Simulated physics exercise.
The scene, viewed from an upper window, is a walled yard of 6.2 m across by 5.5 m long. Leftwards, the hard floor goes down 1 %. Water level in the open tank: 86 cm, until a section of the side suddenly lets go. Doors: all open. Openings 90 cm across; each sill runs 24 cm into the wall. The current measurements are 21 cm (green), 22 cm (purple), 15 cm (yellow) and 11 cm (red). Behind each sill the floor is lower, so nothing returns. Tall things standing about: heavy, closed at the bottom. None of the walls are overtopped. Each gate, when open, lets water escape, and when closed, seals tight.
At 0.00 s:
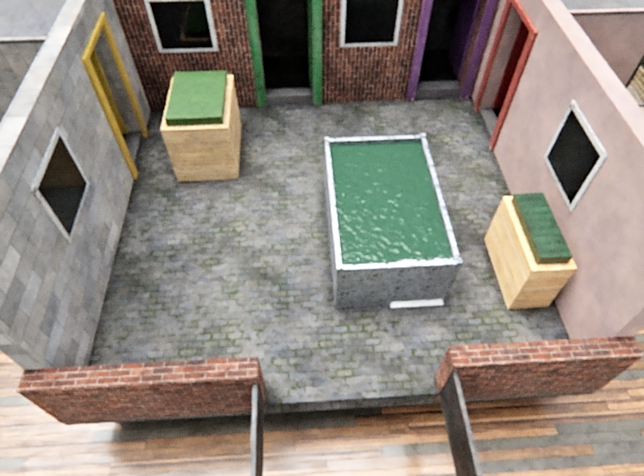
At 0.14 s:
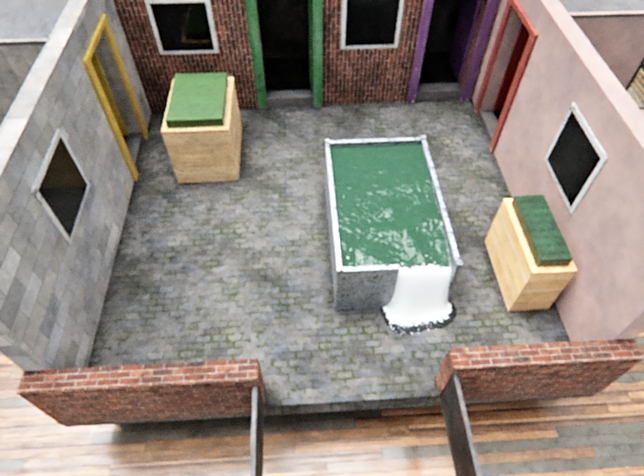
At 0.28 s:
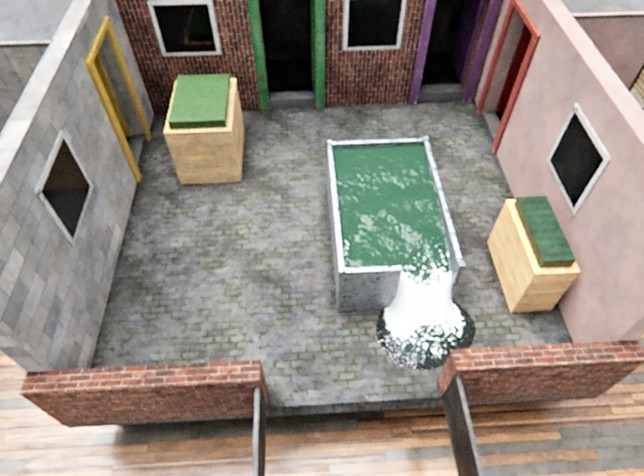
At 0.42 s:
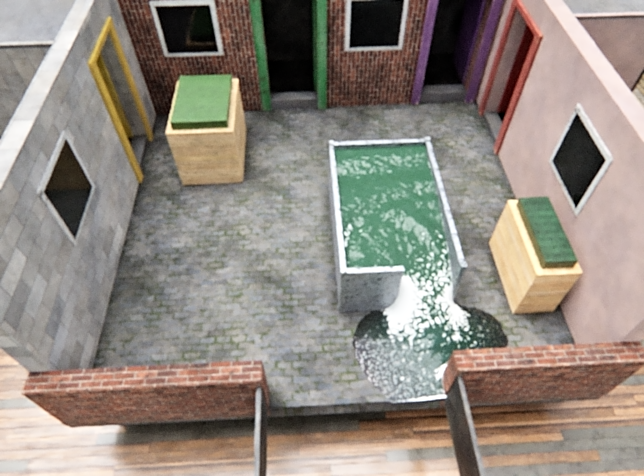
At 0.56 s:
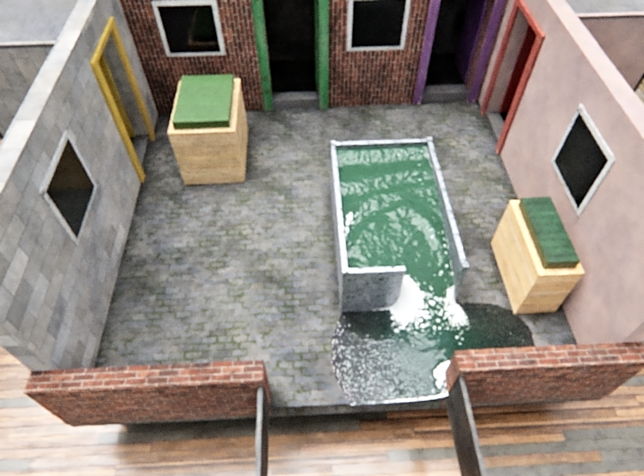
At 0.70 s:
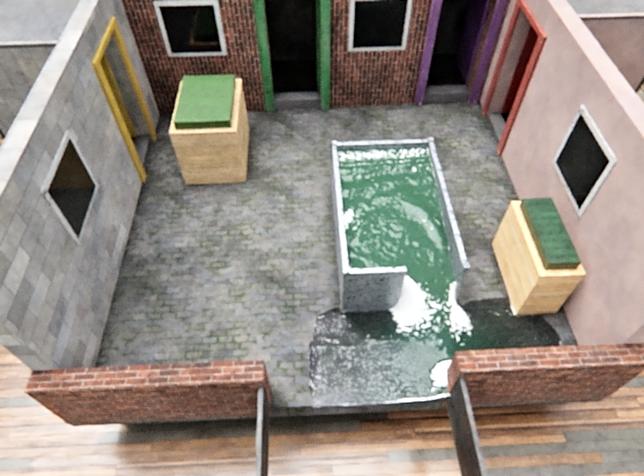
Green water pouring through a gap in the near end of an open tank, foaming and spreading across a walled yard's paving.
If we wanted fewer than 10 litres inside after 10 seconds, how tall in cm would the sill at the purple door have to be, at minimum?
It would need to be around 11.5 cm tall.
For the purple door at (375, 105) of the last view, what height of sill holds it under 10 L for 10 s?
Roughly 6.5 cm, give or take.
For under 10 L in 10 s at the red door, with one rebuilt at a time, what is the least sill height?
Red - roughly 7.5 cm.
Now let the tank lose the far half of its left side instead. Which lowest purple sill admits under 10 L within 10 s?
A height of around 7.0 cm.
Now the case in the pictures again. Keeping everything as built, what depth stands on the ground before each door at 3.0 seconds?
At the green door the depth is 0 cm, at purple 12 cm, at yellow 0 cm and at red 2 cm.
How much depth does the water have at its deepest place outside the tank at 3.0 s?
Max depth: Near 38 cm.
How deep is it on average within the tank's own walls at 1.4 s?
Around 60 centimetres.
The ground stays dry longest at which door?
Coming last is the yellow one.
After 1.4 s water covers 10 % of the floor, deepest (57 cm) near (584, 372); it has not reached the purple door.
After 3.0 s water covers 30 % of the floor, deepest (38 cm) near (454, 378); 12 cm at the purple door, 0 litres in over its 22 cm sill.
After 10.0 s water covers 70 % of the floor, deepest (12 cm) near (454, 378); 7 cm at the purple door, 0 litres in over its 22 cm sill.
At the purple door as built, the water arrived by 2.8 s and peaked near 14 cm at 6.2 s.
Run again over the same 10 s with other heights there, 21 litres in over 10 cm, 1 litre over 13.5 cm. The limit of 10 litres is kept from about 11.5 cm up.
